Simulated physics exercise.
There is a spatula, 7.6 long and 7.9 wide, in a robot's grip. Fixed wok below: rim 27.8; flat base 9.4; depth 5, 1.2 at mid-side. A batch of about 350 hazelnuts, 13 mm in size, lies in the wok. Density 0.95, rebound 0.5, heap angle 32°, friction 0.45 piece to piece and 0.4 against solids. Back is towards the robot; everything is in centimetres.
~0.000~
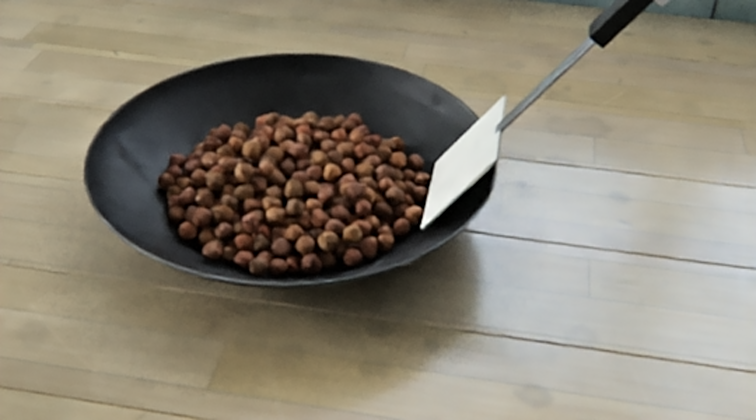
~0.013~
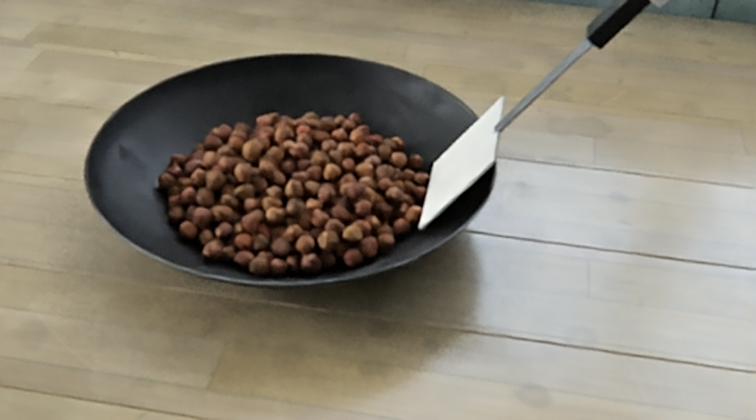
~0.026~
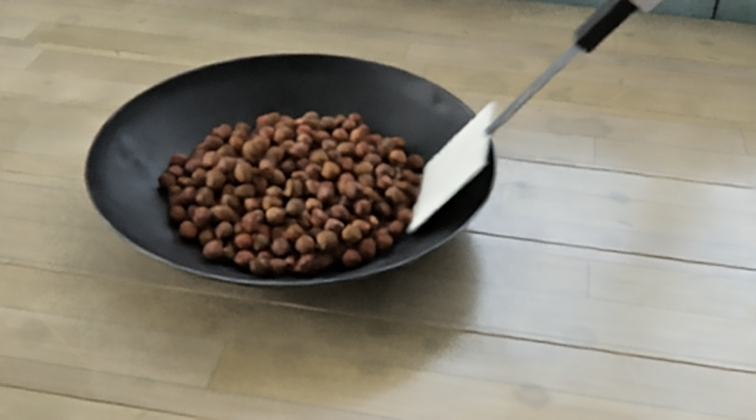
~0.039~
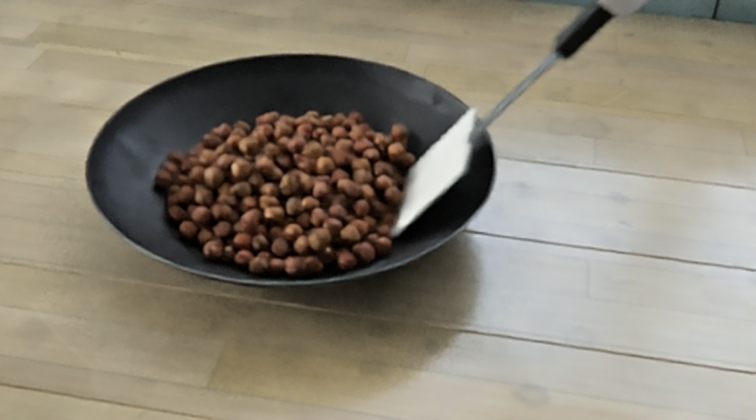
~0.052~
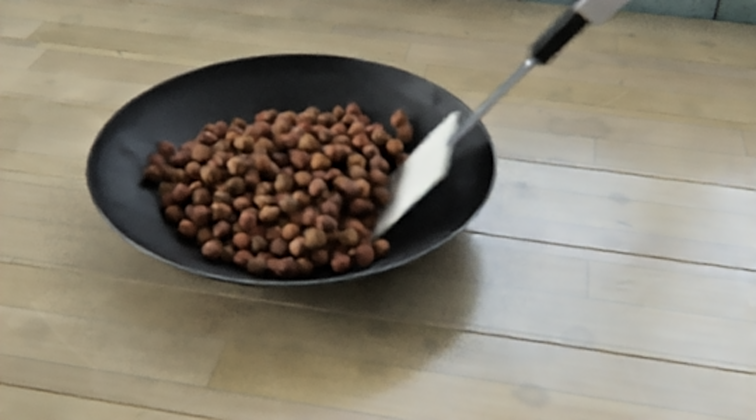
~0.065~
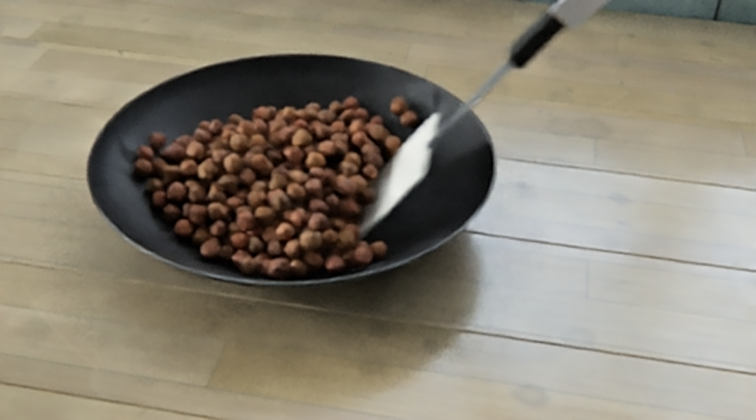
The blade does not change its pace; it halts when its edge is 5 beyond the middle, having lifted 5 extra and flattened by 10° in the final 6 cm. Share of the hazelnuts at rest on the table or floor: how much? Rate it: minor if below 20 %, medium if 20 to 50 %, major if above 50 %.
Rating: Minor.
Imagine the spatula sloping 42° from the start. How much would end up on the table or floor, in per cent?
In that case around 10 per cent.
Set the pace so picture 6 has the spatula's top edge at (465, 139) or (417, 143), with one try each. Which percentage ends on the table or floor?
That comes to some 0 and some 10 percent, in that order.
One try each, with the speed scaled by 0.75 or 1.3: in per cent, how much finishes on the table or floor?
Close to 0 and 20 percent respectively.
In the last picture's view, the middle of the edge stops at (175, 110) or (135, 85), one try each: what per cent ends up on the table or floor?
Respectively some 30 and 40 percent end on the table or floor.
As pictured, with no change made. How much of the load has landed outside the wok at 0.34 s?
It is near 5 percent.
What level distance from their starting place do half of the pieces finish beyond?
Distance: Around 4 cm.
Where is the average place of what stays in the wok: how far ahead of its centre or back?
Roughly 4.0 cm ahead.
After 0.10 s, sloping 55°, highest piece 5 above the table; 352 in the wok.
After 0.13 s, sloping 51°, highest piece 7 above the table; 352 in the wok.
After 0.34 s, sloping 45°, highest piece 6 above the table; 324 in the wok, 22 on the table or floor, 6 on the blade or in flight.
After 1.39 s, sloping 45°, highest piece 5 above the table; 322 in the wok, 30 on the table or floor.
At rest, 322 in the wok, 30 on the table or floor. That is 9 % on the table or floor.
